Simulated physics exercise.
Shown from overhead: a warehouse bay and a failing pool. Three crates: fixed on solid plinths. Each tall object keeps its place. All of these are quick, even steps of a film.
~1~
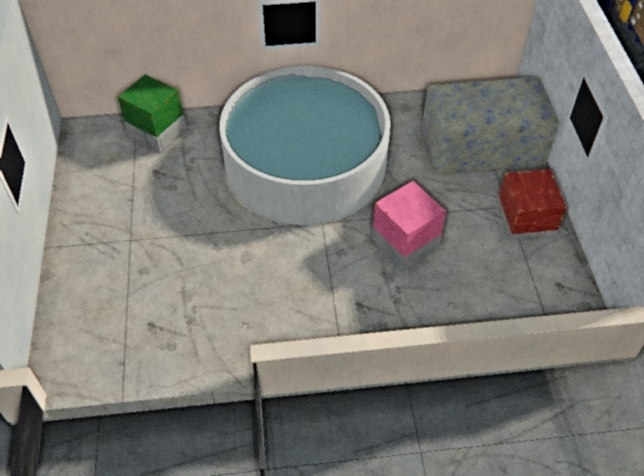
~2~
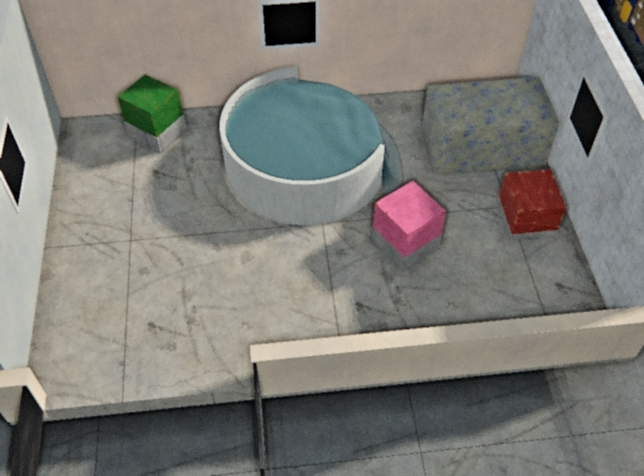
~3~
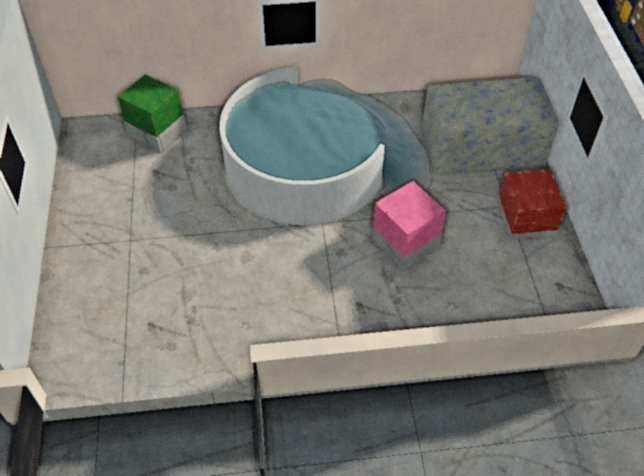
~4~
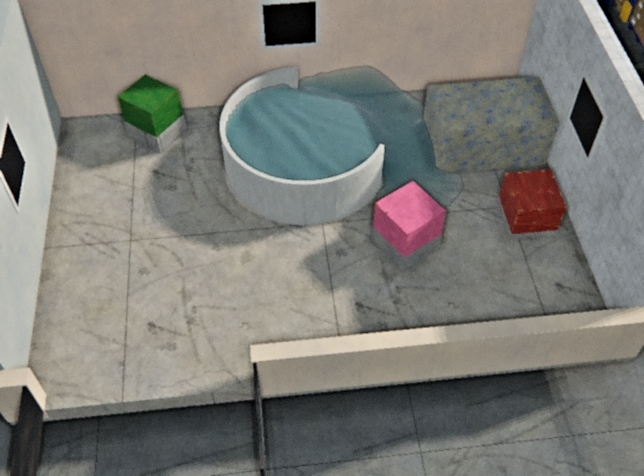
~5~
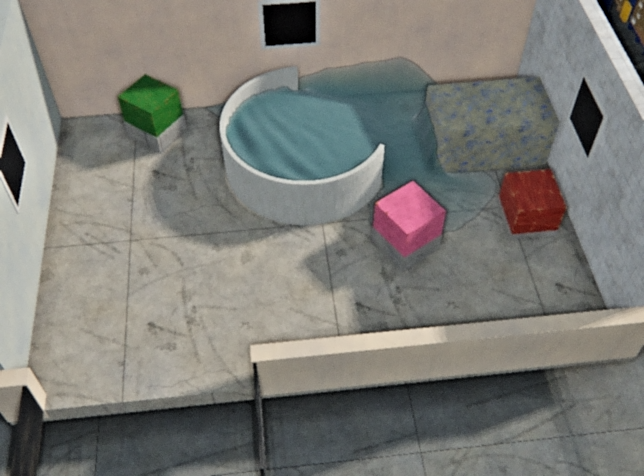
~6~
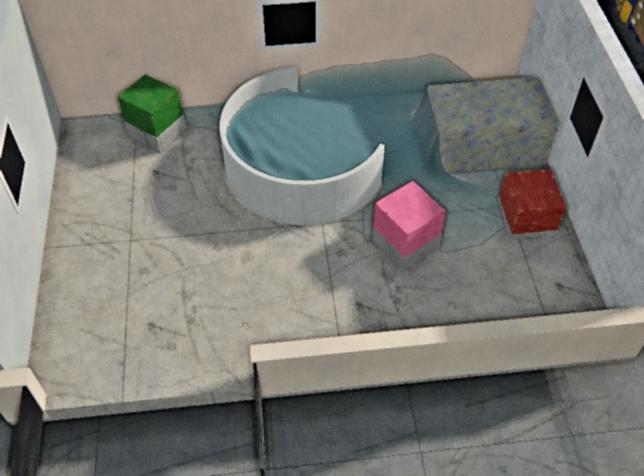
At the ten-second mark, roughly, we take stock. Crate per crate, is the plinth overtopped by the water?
In order: The pink crate remains untouched by water. The red crate is touched by water. The green crate remains untouched by water.
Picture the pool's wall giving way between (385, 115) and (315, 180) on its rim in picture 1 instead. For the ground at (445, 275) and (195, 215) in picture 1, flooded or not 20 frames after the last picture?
Taking them in turn: Underwater, then left clear.
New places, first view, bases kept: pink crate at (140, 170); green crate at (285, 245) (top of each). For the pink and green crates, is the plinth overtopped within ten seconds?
The pink one is not reached, the green one is not reached.
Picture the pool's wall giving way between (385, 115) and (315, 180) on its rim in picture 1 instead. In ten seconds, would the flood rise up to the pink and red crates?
The pink crate is flooded and the red crate is flooded.
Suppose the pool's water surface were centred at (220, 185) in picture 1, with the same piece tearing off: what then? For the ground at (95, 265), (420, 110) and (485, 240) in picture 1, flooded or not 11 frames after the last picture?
As listed: Not flooded, flooded, awash.
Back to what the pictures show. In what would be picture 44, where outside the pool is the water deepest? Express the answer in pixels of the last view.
I'd mark about pixel (365, 102).
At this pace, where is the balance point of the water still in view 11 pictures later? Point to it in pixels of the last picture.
The spot I would choose is (388, 145).
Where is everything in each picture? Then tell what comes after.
Still water in the pool at (305, 125), in the first picture.
Water pours out at (366, 120) and has run to a hidden place, in the second picture.
Water pours out at (366, 121) and has run to a hidden place, in the third picture.
The front is at a hidden place, out from the gap at (366, 123), in the fourth picture.
The front is at (212, 107), out from the gap at (366, 124), in the fifth picture.
The front is at a hidden place, out from the gap at (366, 124), in the sixth picture.
A moment on, water covers 30 % of the floor; the pink crate water round its plinth, the red crate water round its plinth, the green crate water round its plinth.
Next, water covers 40 % of the floor; the pink crate water round its plinth, the red crate water round its plinth, the green crate water round its plinth.
Then, water covers 60 % of the floor; the pink crate water round its plinth, the red crate water round its plinth, the green crate water round its plinth.
Later, water covers 95 % of the floor; the pink crate water round its plinth, the red crate water round its plinth, the green crate water round its plinth.
In the end, water covers 100 % of the floor; the pink crate stayed above the water, the red crate was topped, the green crate stayed above the water.
